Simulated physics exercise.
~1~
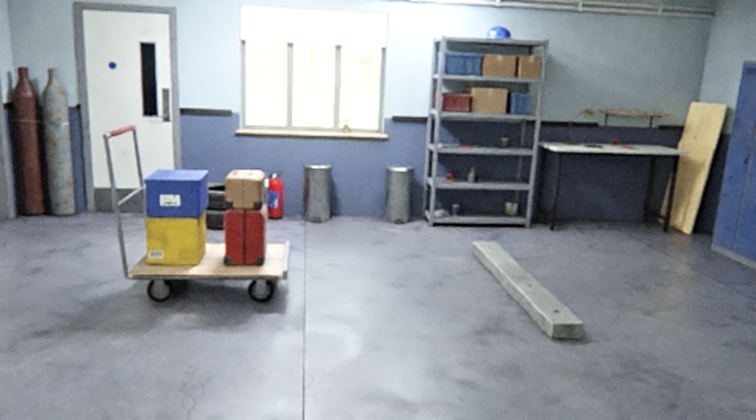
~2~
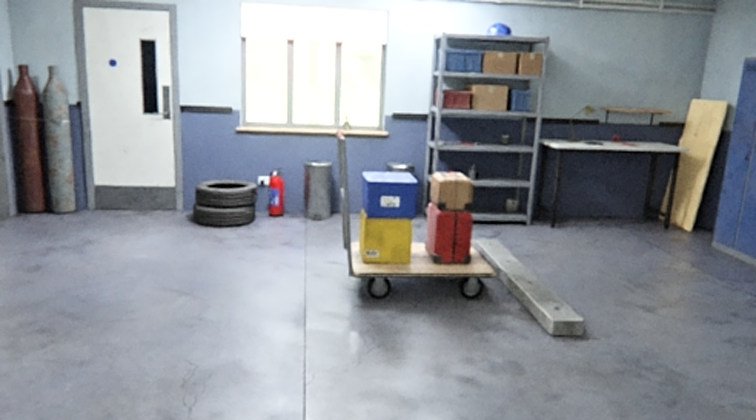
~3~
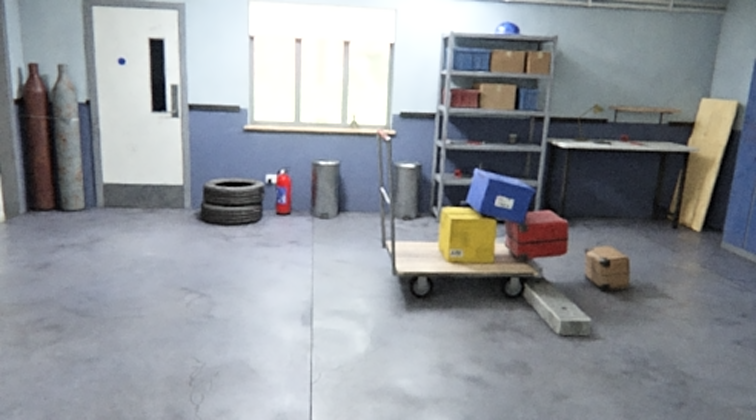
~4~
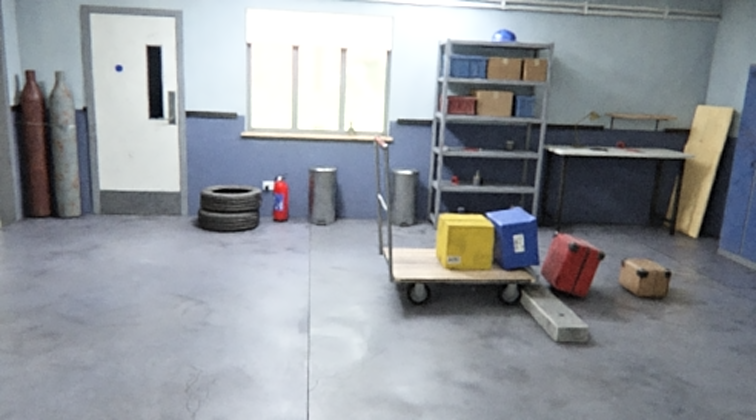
Loaded trolley rolling right and stopping at a low kerb, red and brown suitcases tumbling off, blue tote toppling beside yellow carton aboard.
